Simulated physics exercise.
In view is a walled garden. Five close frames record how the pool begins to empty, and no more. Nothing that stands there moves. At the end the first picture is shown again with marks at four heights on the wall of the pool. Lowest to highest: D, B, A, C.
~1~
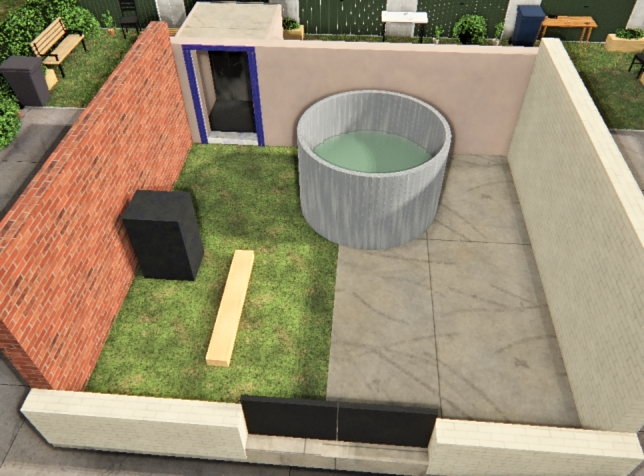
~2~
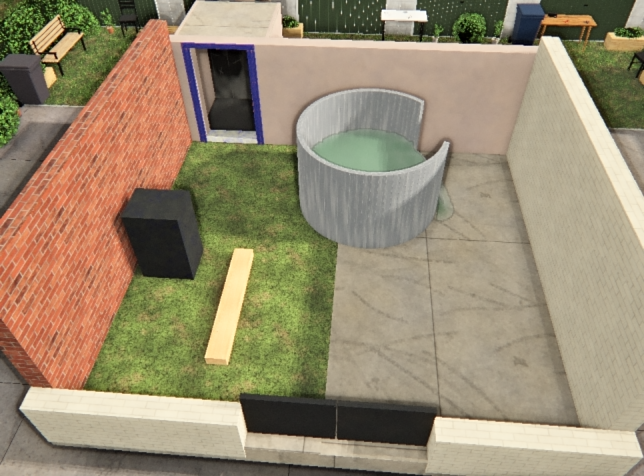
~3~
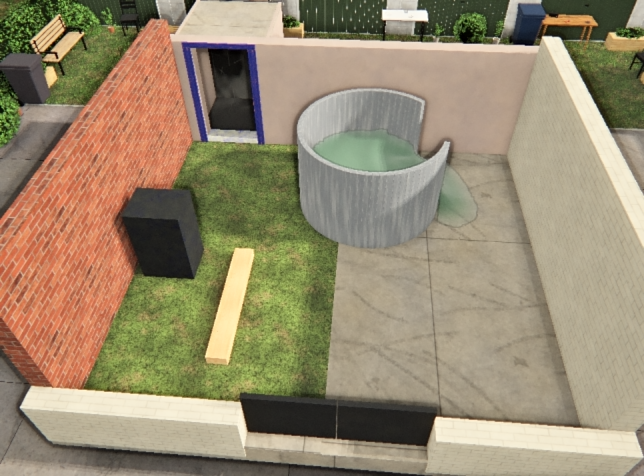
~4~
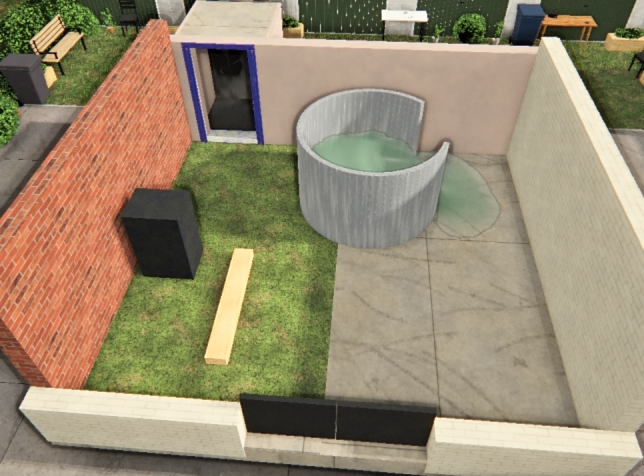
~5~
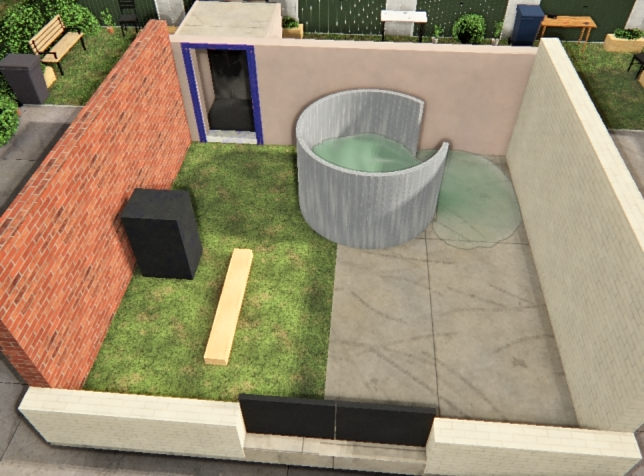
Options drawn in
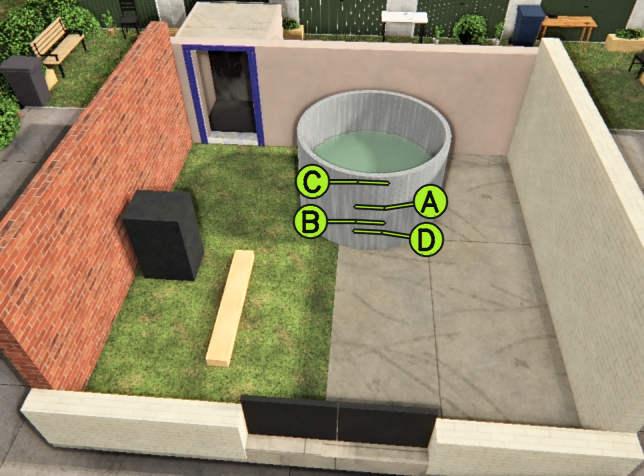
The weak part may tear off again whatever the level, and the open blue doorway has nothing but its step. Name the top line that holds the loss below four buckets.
It is A.
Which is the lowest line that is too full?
Here it is line C.
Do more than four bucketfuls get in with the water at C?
Yes, it does.
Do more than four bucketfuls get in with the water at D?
No.
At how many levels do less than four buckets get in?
Three.
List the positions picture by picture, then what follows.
The first frame shows water in the pool at rest, its middle at (371, 167); foot of the blue doorway at (233, 144); shut gate at (338, 409).
In the second frame, 1 % of the ground under water, visible out to (446, 216).
In the third frame, 4 % of the ground under water, visible out to (459, 222).
In the fourth frame, 7 % of the ground under water, visible out to (490, 218).
In the fifth frame, 11 % of the ground under water, visible out to (520, 213).
In lime, A at (370, 207); B at (369, 222); C at (372, 182); D at (368, 231); from the bottom up D, B, A, C.
For line A, a splash gets over, under a bucket.
For line B, nothing gets over.
For line C, about 10 bucketfuls get in.
For line D, nothing gets over.
